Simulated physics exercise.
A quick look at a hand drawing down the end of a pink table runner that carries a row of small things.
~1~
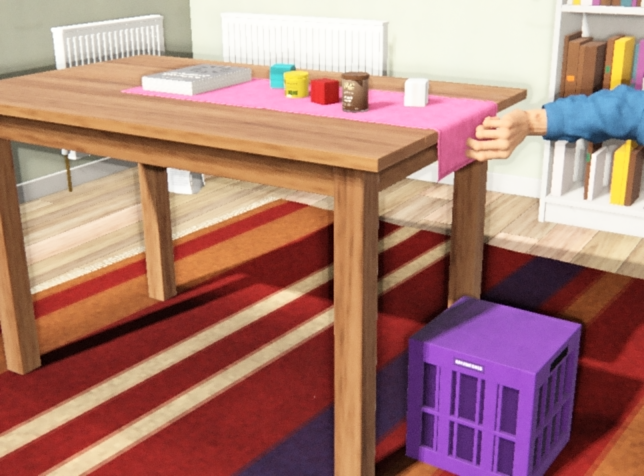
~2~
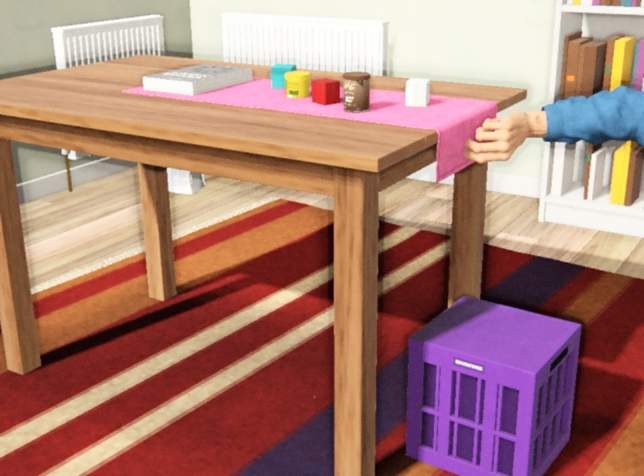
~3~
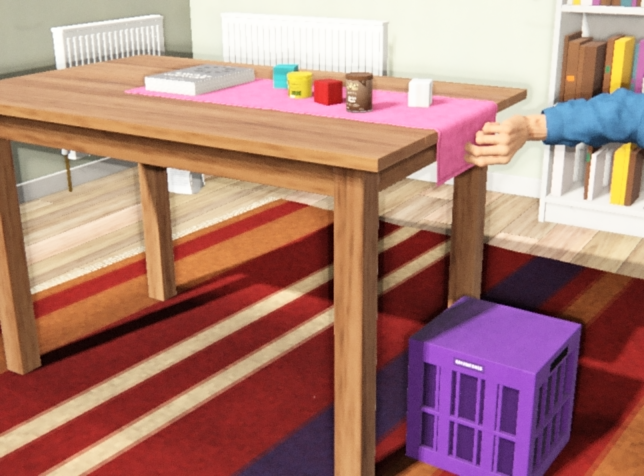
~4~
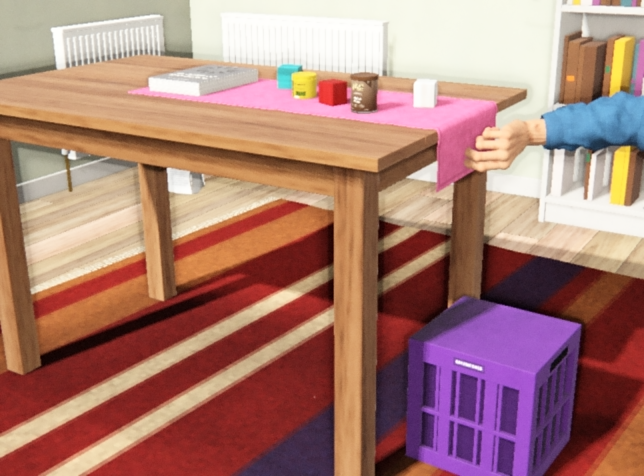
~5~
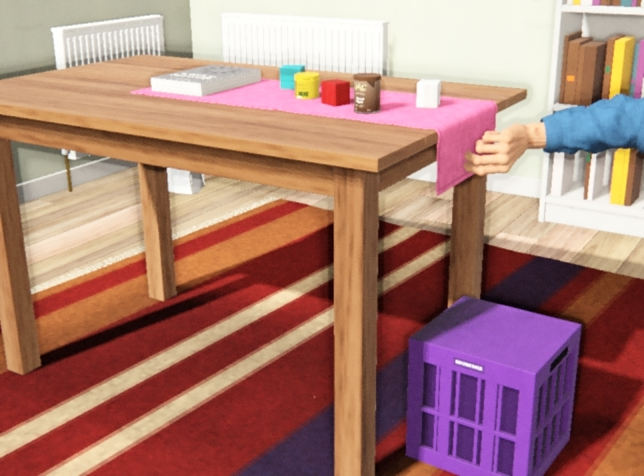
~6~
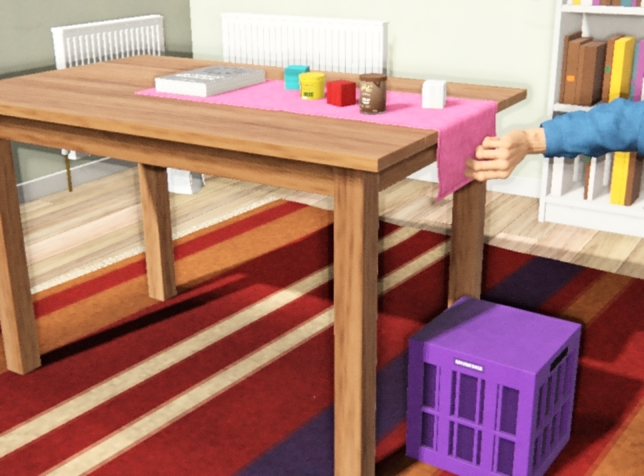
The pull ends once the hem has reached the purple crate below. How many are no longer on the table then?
The count of fallen things is three.
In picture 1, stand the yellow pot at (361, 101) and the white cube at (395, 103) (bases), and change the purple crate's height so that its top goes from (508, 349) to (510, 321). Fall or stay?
The yellow pot comes down, the white cube comes down.
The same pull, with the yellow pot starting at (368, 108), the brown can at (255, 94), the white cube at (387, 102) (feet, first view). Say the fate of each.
The yellow pot is carried off; the brown can keeps its place on top; the white cube comes down.
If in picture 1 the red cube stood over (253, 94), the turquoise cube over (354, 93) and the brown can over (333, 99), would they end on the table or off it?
The red cube keeps its place on top; the turquoise cube drops off; the brown can falls.
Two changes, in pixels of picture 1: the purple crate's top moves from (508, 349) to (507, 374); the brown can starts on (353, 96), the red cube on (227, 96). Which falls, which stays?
The brown can comes down; the red cube holds on.
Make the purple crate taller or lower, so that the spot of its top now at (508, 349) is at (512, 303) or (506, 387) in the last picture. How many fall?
It would be 2 and 4.
A little later, hem near (466, 242); white cube gone.
Next, hem near (465, 292); white cube and brown can gone.
When it is over, hem on the crate; white cube, brown can and red cube gone. It carries off three.
